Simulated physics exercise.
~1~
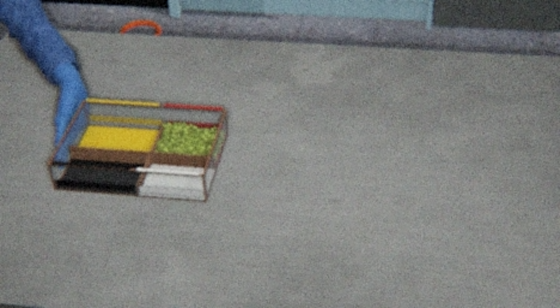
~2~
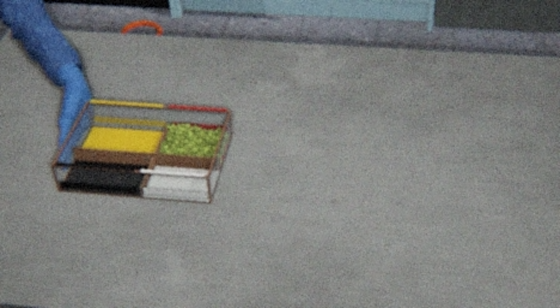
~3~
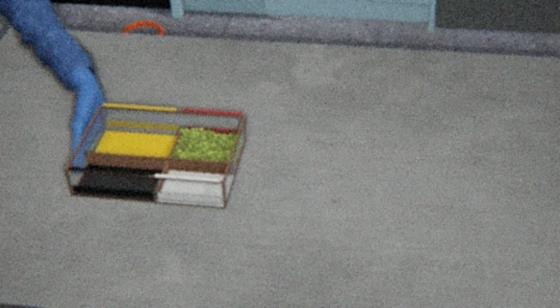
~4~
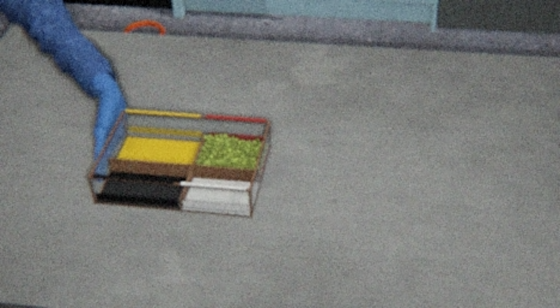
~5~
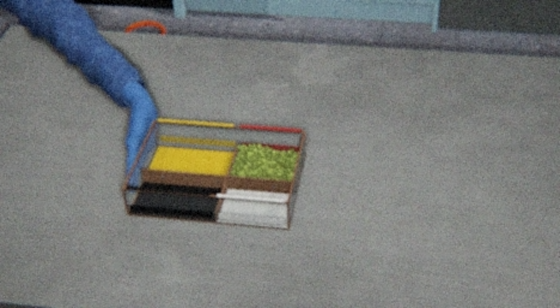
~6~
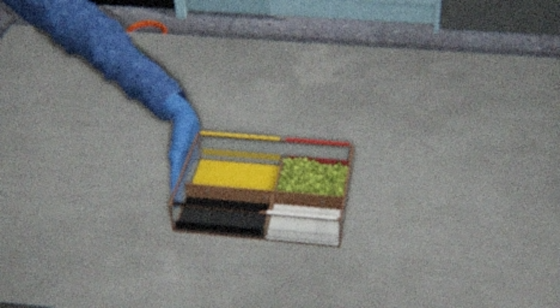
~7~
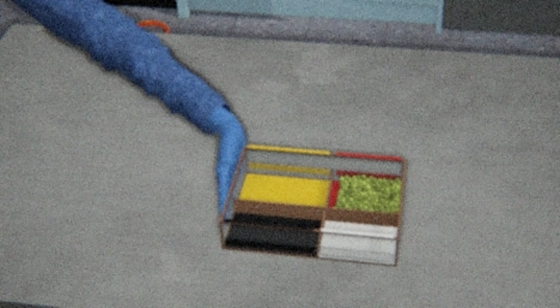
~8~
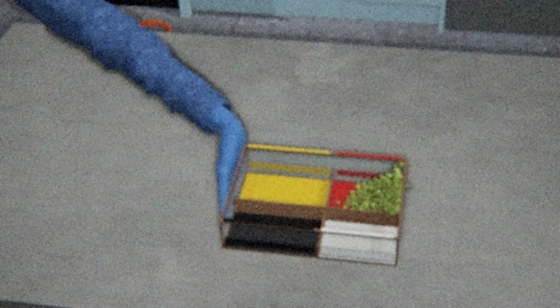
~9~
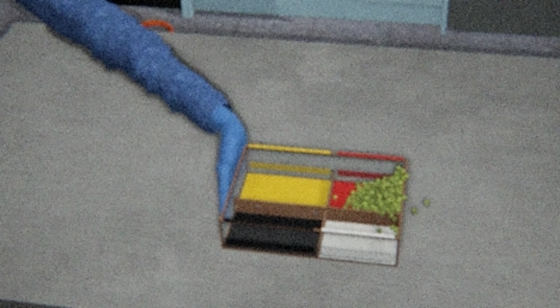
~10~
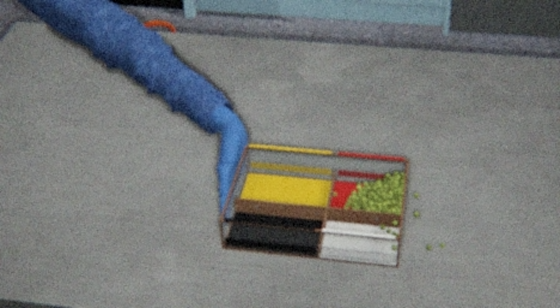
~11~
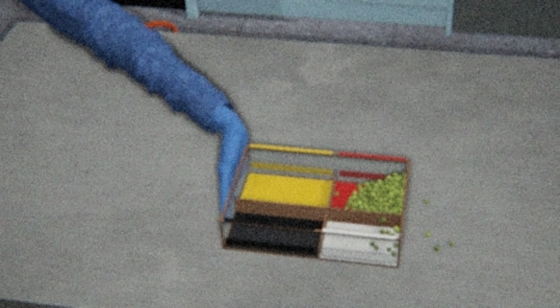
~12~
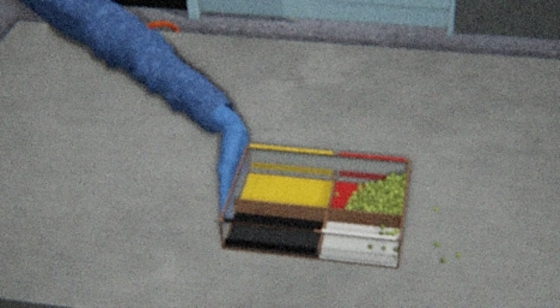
A clear-sided tray, split into yellow, red, black and white compartments, sits on a grey surface with a heap of small green peas filling its red section, while a blue arm holds its left side. The arm pushes the tray to the right and slightly toward the viewer, slowly at first and then faster. The tray stops abruptly, and the peas surge against the right side of their section, baring some of the red floor. A few spill over the edge, some into the white compartment and others onto the surface. Finally the tray rests, with most peas still piled in the red section.
